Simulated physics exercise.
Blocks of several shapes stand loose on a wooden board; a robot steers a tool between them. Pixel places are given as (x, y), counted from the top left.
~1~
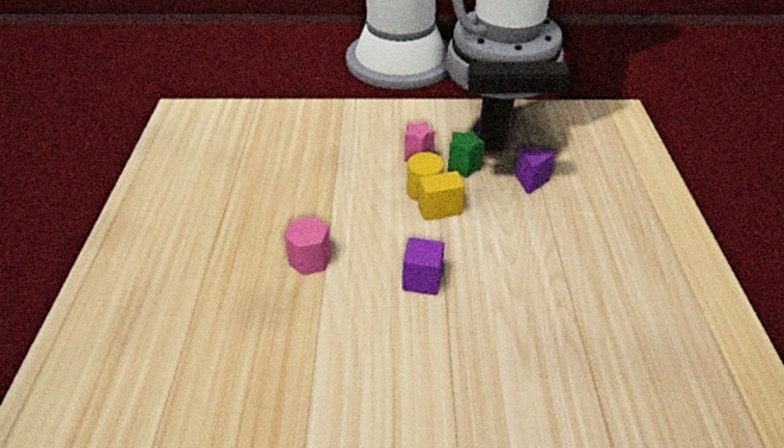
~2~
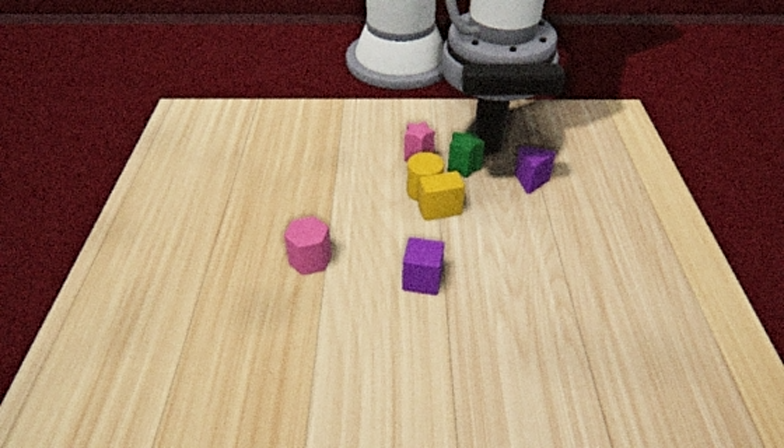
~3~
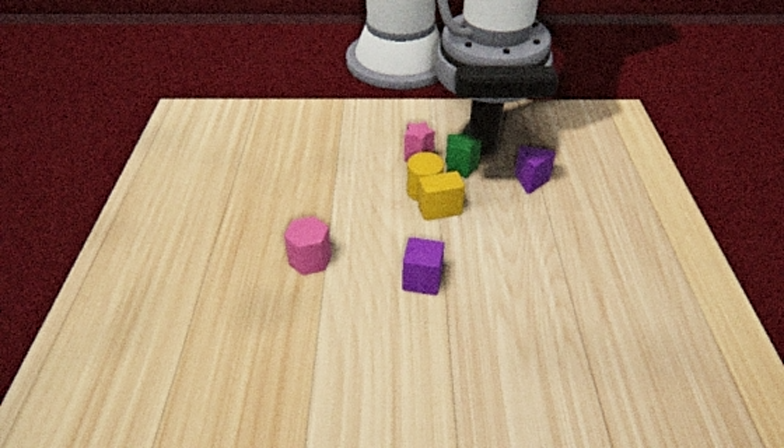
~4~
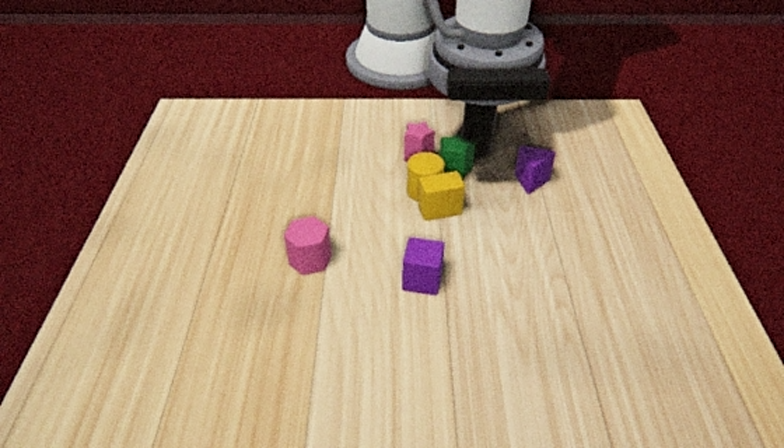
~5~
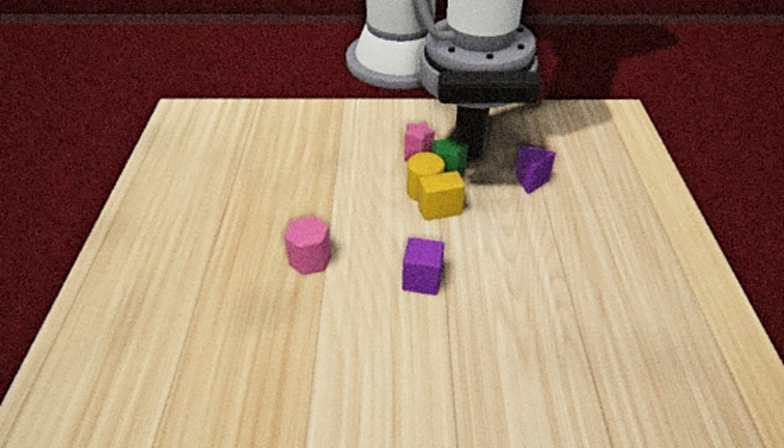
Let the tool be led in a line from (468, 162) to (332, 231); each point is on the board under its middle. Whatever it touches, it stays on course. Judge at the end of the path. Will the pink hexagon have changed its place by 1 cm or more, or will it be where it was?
It is moved from its place.
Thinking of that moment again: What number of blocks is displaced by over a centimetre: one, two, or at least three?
The result: Three blocks or more.
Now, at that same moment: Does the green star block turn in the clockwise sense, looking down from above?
Yes - that is the case.
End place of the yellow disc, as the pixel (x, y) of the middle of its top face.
For the centre of its top, I'd go with (305, 227).
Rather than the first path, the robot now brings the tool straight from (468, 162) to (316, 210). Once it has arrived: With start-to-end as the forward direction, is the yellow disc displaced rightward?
I'd say no.
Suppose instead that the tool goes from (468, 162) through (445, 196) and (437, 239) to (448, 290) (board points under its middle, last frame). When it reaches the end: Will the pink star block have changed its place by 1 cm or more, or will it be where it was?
That block stays in place.
On the path given first. One third of the way, tool (427, 173); yellow disc (385, 182); green star block (400, 162), turned 20° clockwise.
Two thirds of the way, tool (381, 196); yellow disc (336, 209); green star block (351, 185), turned 20° clockwise.
At the end, tool (331, 221); pink hexagon (280, 254); yellow disc (305, 227); yellow rectangular block not moved; green star block (296, 202), turned 40° clockwise.
